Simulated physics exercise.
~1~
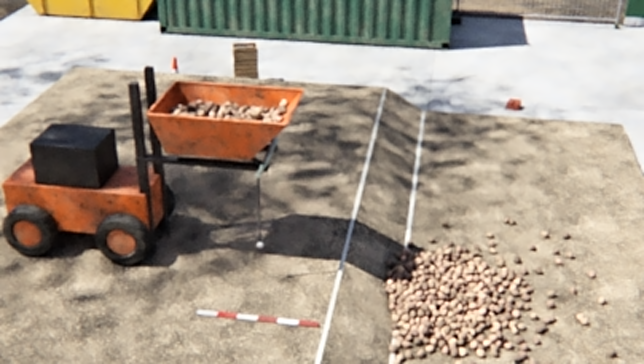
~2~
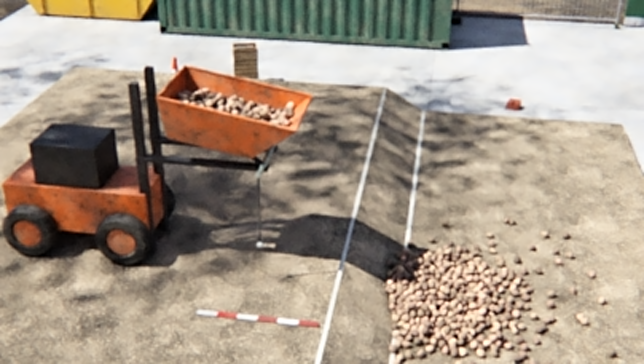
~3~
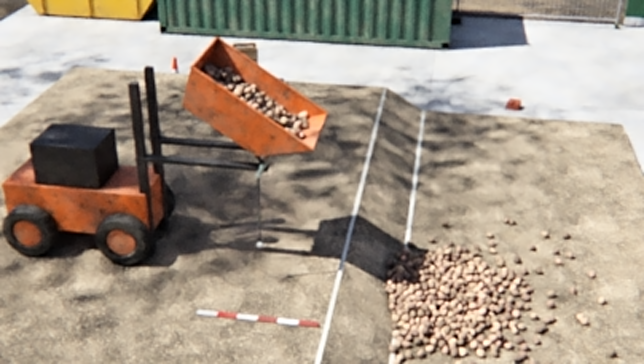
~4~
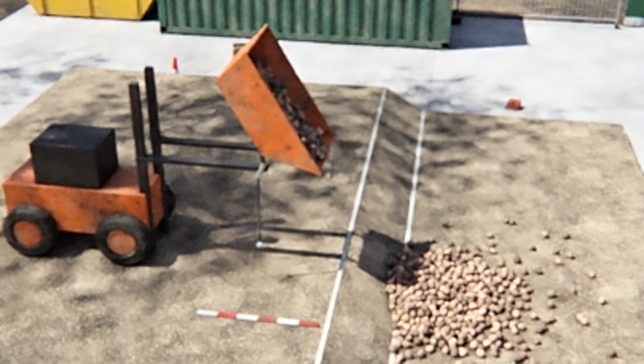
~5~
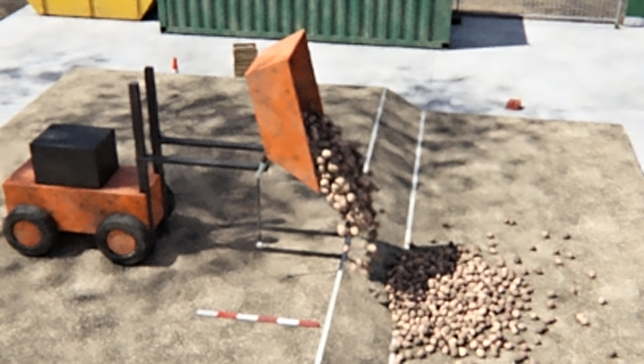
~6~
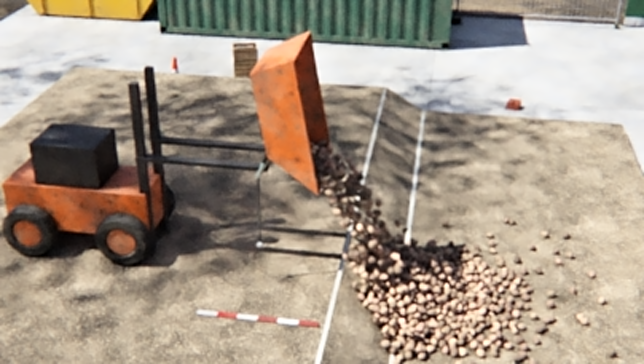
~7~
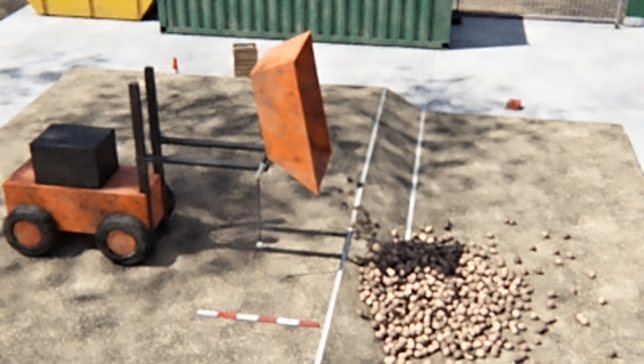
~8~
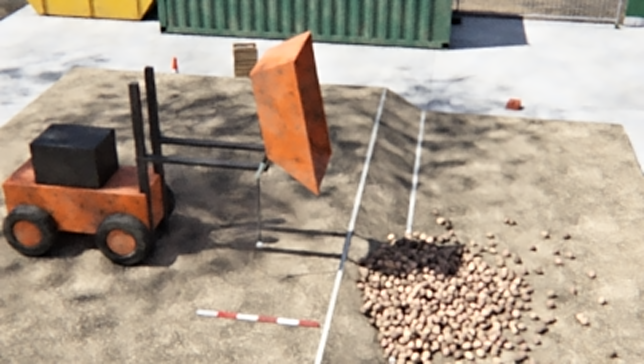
An orange forklift tipped its raised skip of brownish stones steeply to the right until they poured onto the bank and slid down into the loose heap below, leaving the skip empty and still tilted, with darker stones along the heap's upper edge.
